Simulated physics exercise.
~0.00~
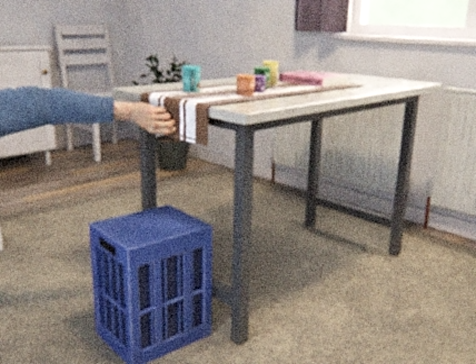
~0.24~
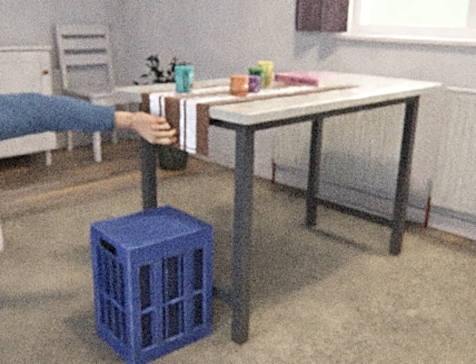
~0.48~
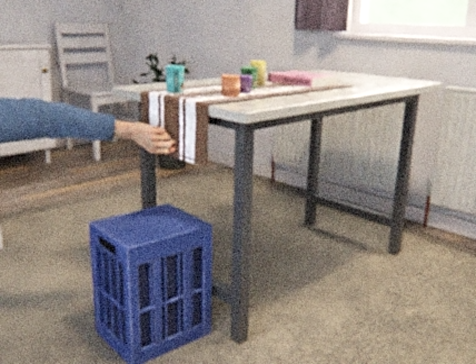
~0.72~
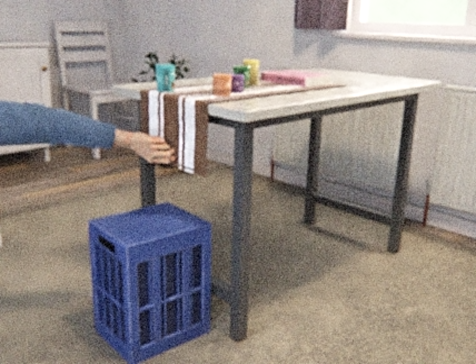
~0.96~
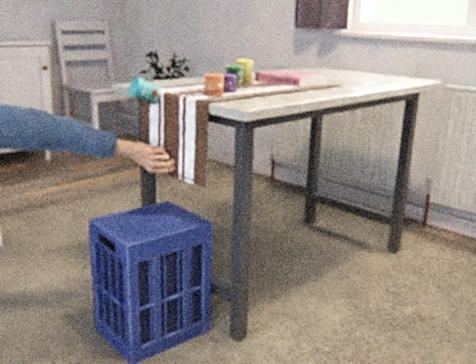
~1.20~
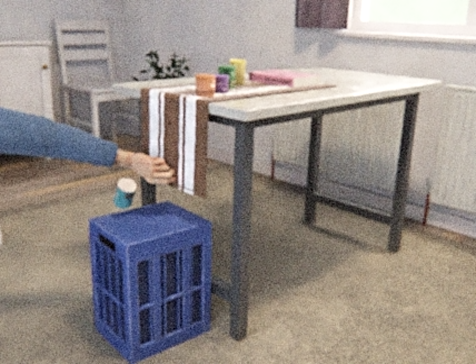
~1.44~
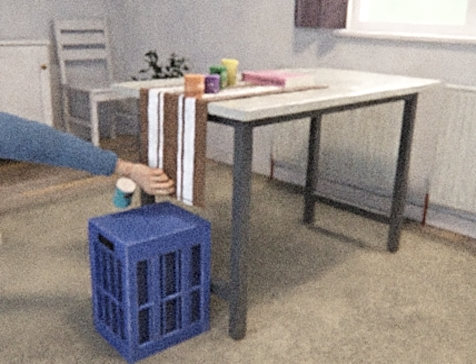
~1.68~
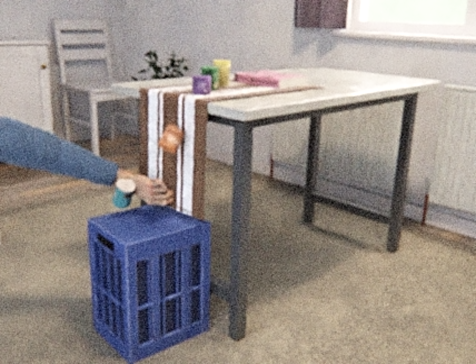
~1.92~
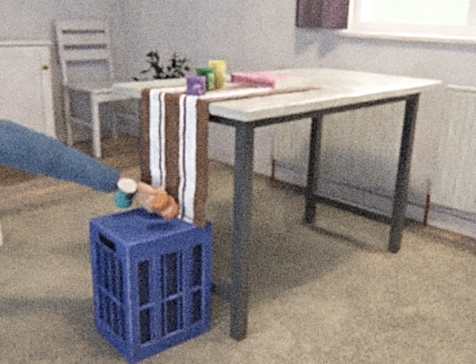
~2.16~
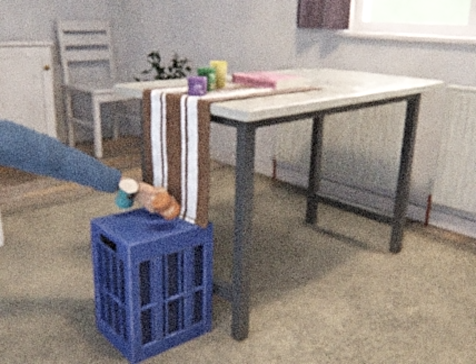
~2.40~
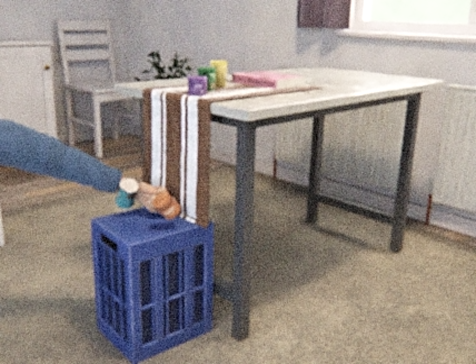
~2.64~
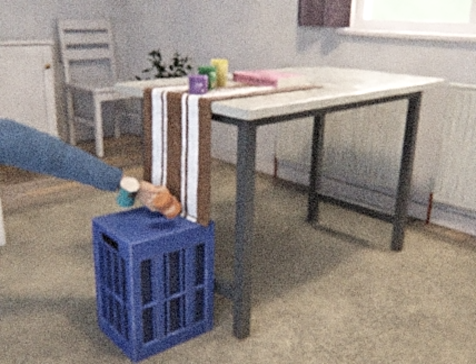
A hand draws the striped brown scarf down over the left end of a table toward a blue crate, and a turquoise can tips off, followed by an orange pot. The scarf stops at the crate, with the purple pot and green can still on the table.
